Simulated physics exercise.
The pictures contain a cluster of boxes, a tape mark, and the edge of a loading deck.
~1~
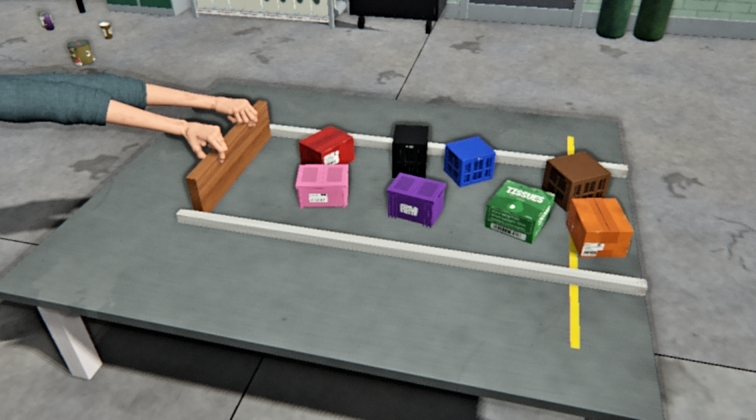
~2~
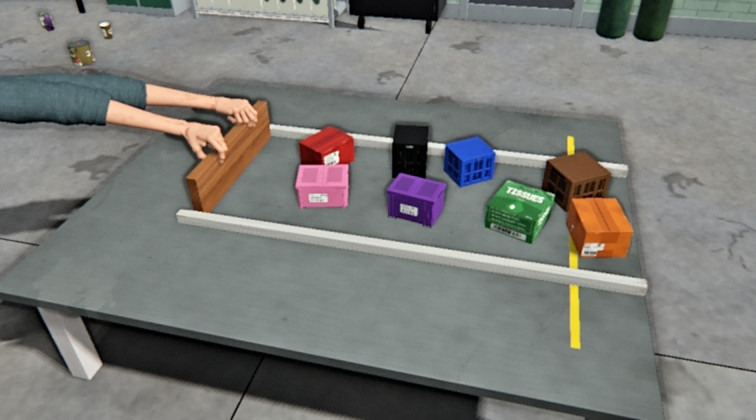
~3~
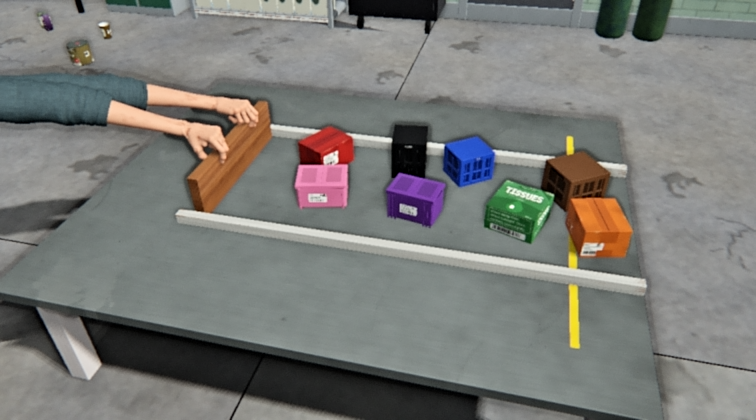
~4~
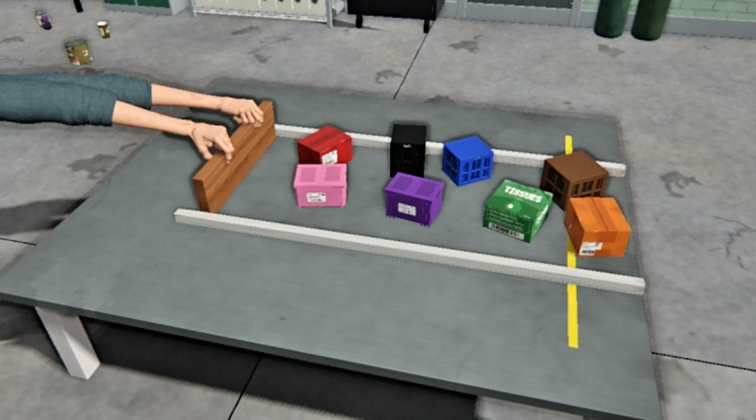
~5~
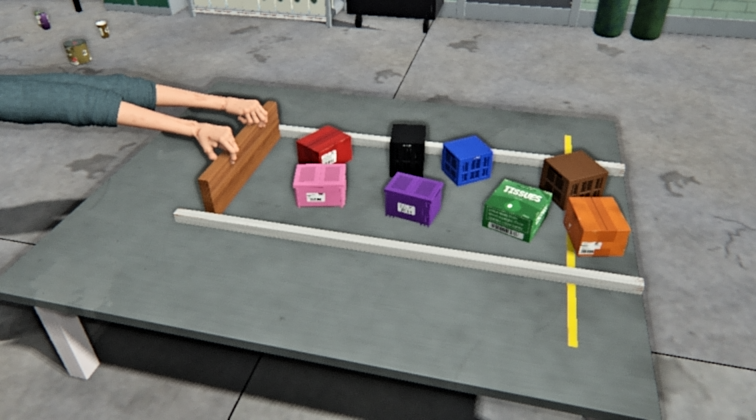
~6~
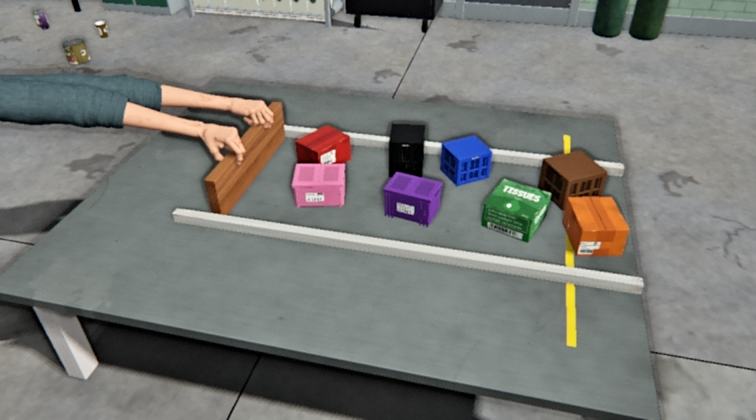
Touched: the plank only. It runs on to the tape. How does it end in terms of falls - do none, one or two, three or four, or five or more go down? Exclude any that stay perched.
In the end, five or more go down.
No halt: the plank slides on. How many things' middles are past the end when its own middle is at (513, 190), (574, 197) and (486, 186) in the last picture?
3, 6 and 2.
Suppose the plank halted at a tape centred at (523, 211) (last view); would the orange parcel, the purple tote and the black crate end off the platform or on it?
Lab note: Orange parcel comes off; purple tote is safe; black crate is safe.
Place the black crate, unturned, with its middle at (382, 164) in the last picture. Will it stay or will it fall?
Started there, the object is not lost.
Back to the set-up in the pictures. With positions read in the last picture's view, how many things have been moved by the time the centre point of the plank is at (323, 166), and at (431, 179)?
At first I count 2, and then 8.
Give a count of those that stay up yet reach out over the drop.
Answer: 0.
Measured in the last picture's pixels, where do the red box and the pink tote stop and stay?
Red box at (589, 178), pink tote at (600, 228).
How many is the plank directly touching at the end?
It touches 2.
Soon after, none off yet; orange parcel at rest near (594, 226); brown crate at rest near (571, 180); green box at rest near (516, 210).
After that, none off yet; orange parcel displaced a little near (600, 227); brown crate displaced a little near (579, 179); green box displaced about its own width near (548, 210).
And then, two off so far; orange parcel on its way down near (654, 335); brown crate on its way down near (654, 223); green box displaced well along near (640, 223).
In the end, the number that fall off is five or more; gone, black crate, purple tote, blue crate, green box, brown crate and orange parcel.
